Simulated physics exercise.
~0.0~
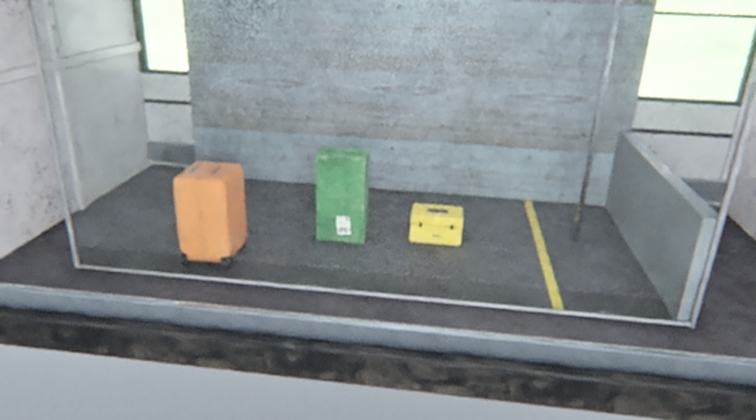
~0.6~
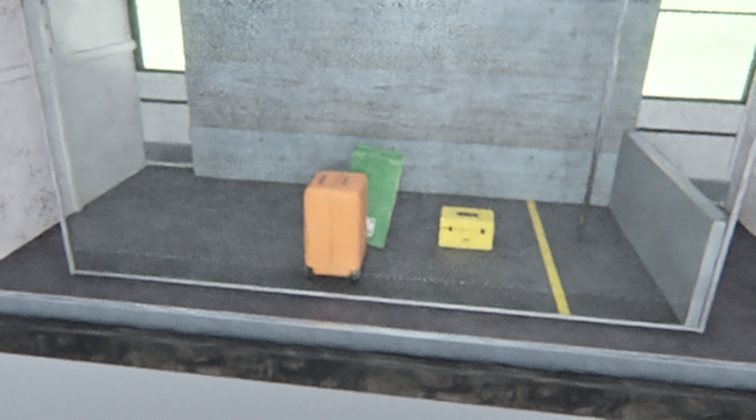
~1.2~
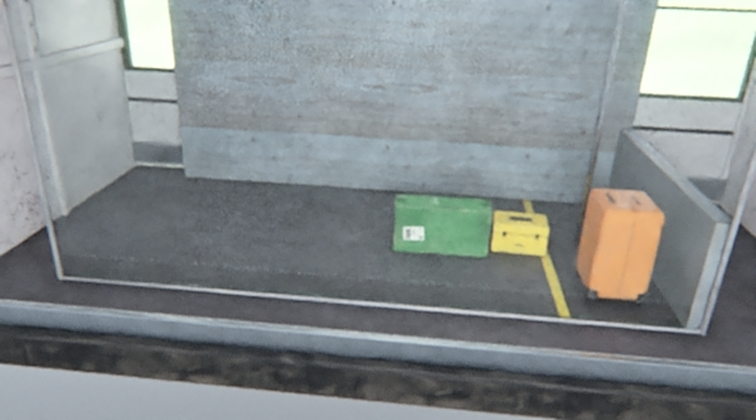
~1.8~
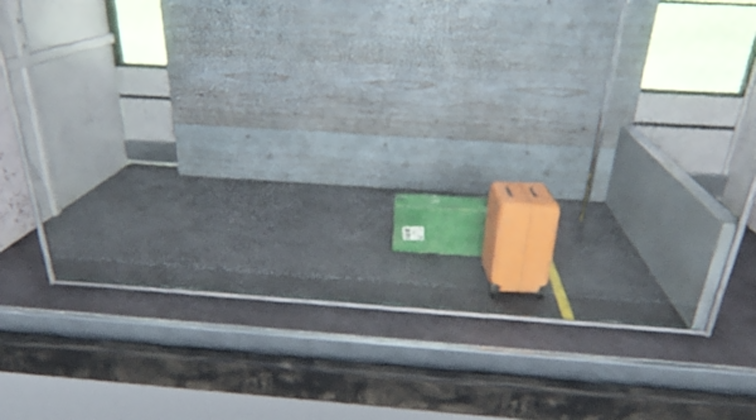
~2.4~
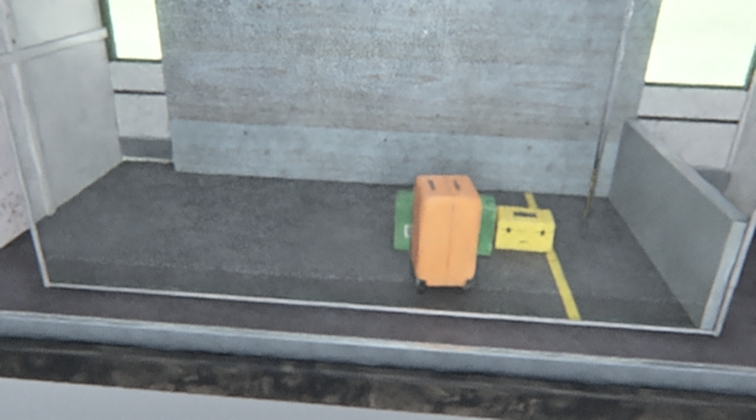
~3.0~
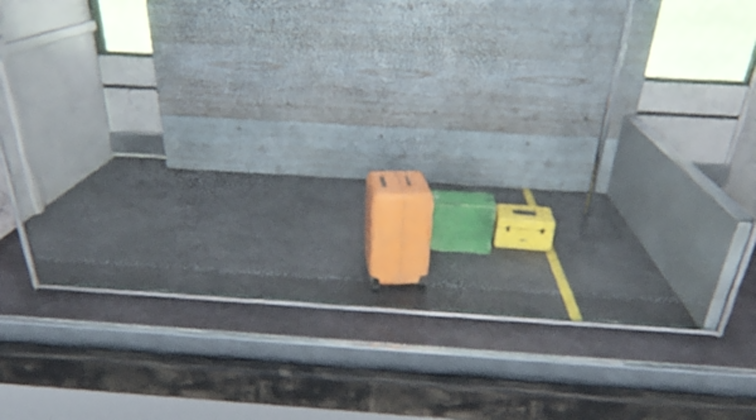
An orange wheeled case stands upright at the left of a grey tram bay, seen from the front and slightly above, with a tall green box near the middle and a yellow toolbox to its right, before a yellow floor line. The case rolls right, passing in front of the green box, which leans over as the toolbox shifts slightly right. The green box ends up on its side beside the toolbox, while the case crosses the line towards the right wall. The case then rolls back left past both. Finally it stands upright left of the green box, with the toolbox still short of the line.
